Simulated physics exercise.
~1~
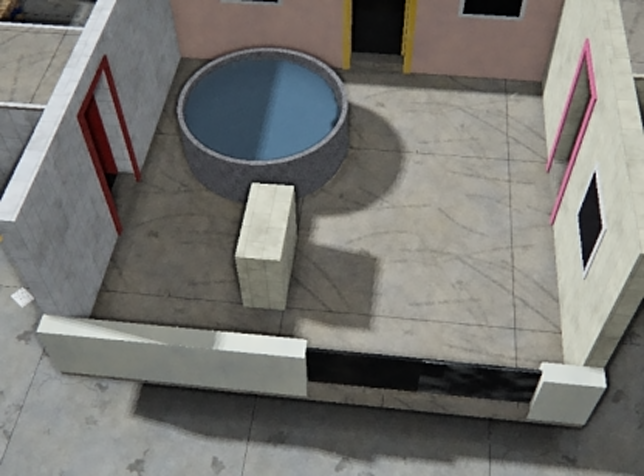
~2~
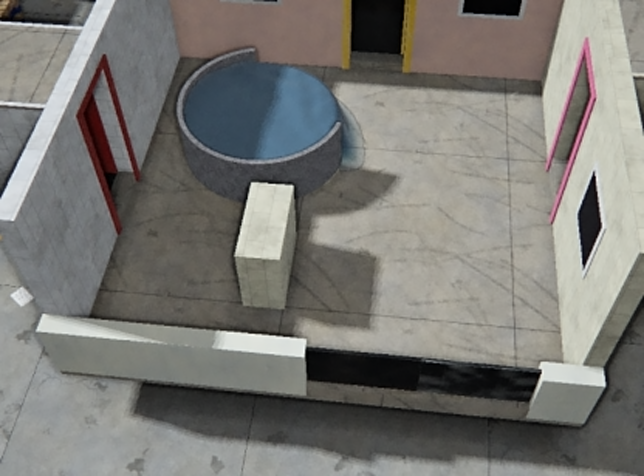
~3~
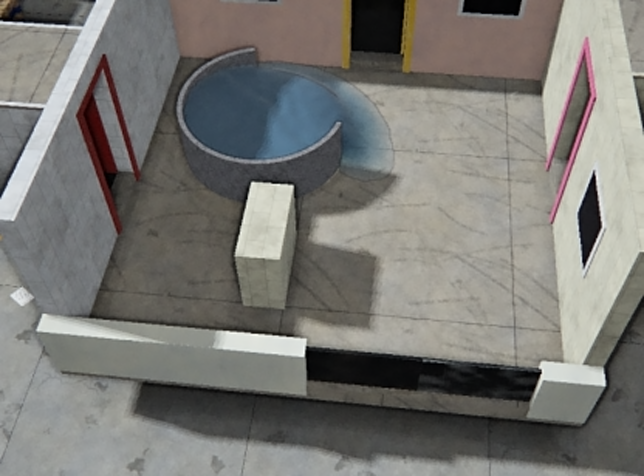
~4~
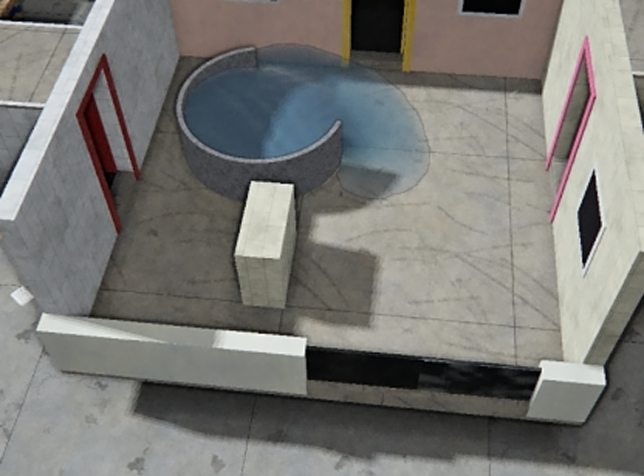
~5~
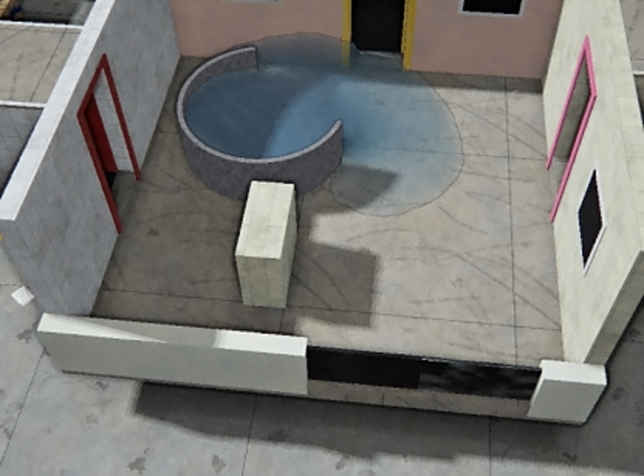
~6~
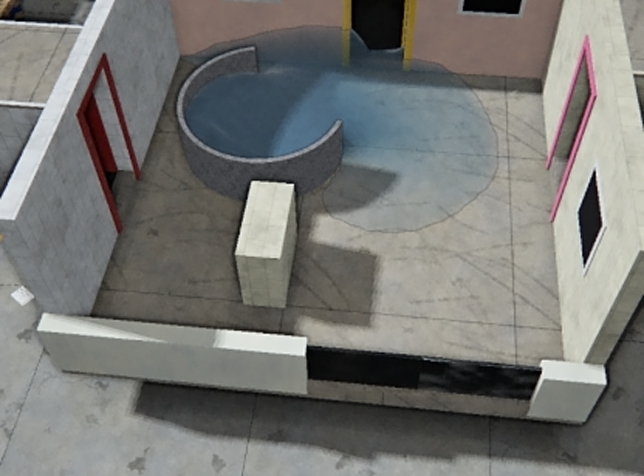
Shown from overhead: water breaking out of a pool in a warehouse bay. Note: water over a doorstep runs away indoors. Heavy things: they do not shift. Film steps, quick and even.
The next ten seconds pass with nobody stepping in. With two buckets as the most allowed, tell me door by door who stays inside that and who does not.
In order: The yellow door will let through over two buckets; the pink door will let through no more than two buckets; the red door will let through no more than two buckets.
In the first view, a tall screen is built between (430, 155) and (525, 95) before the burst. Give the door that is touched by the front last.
It is the one in red.
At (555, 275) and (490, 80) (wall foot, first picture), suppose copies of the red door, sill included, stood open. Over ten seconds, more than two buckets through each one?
Well, the first one doesn't reach it and the other one overshoots.
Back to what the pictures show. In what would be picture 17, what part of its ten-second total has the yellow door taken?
Estimate: Roughly 75 %.
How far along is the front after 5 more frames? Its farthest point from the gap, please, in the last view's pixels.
I'd put it around (545, 250).
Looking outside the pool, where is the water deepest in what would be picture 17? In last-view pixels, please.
About at (534, 92).
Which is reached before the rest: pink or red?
The door marked pink.
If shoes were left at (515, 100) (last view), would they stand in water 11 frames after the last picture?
Verdict: Covered.
A moment on, water covers 40 % of the floor; the yellow door over two buckets in, the pink door wet at the sill, nothing in, the red door not reached.
Next, water covers 40 % of the floor; the yellow door far over two buckets in, the pink door wet at the sill, nothing in, the red door wet at the sill, nothing in.
Then, water covers 75 % of the floor; the yellow door far over two buckets in, the pink door wet at the sill, nothing in, the red door wet at the sill, nothing in.
Later, water covers 95 % of the floor; the yellow door far over two buckets in, the pink door wet at the sill, nothing in, the red door wet at the sill, nothing in.
In the end, water covers 95 % of the floor; the yellow door far over two buckets in, the pink door wet at the sill, nothing in, the red door wet at the sill, nothing in.
